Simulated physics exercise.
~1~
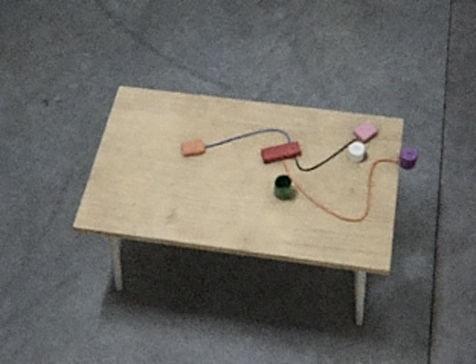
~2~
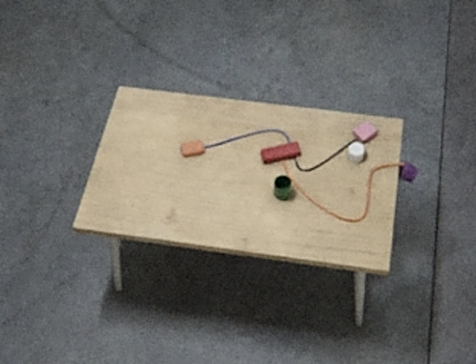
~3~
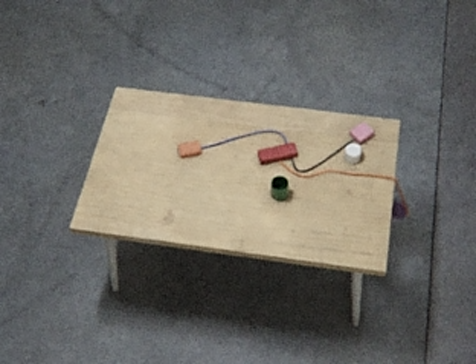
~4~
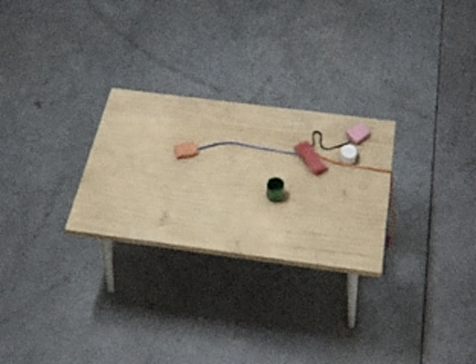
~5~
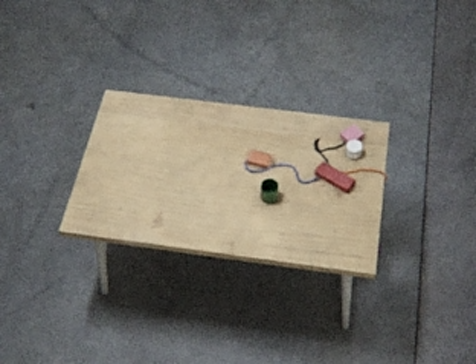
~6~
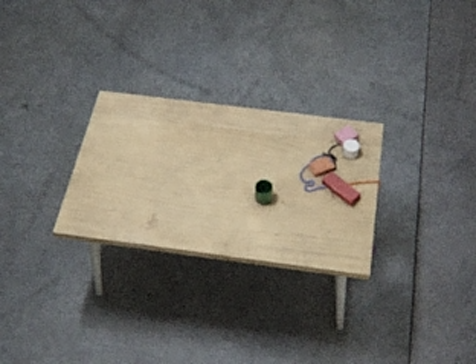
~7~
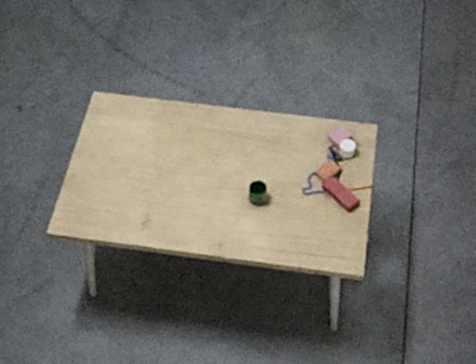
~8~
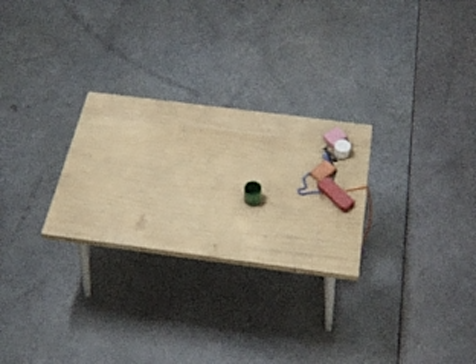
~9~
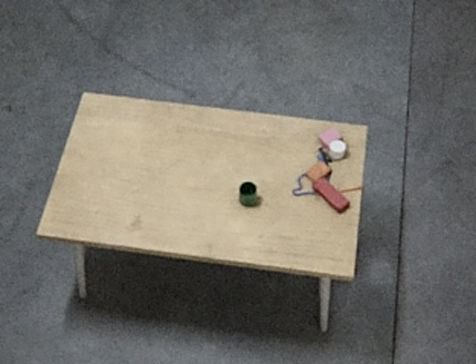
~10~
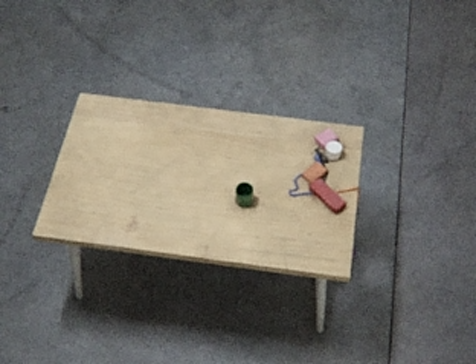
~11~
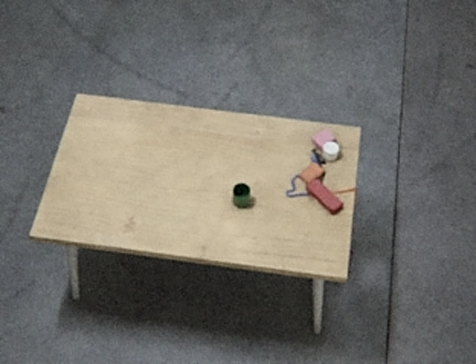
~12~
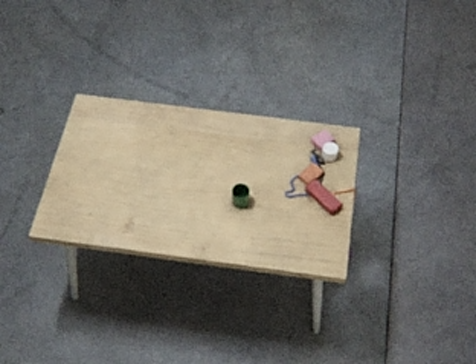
On a wooden table, a purple object slipped off the right side, its orange cord pulling the red strip toward the edge and dragging an orange block after it, until both rested near the white tub while the green mug stayed put.
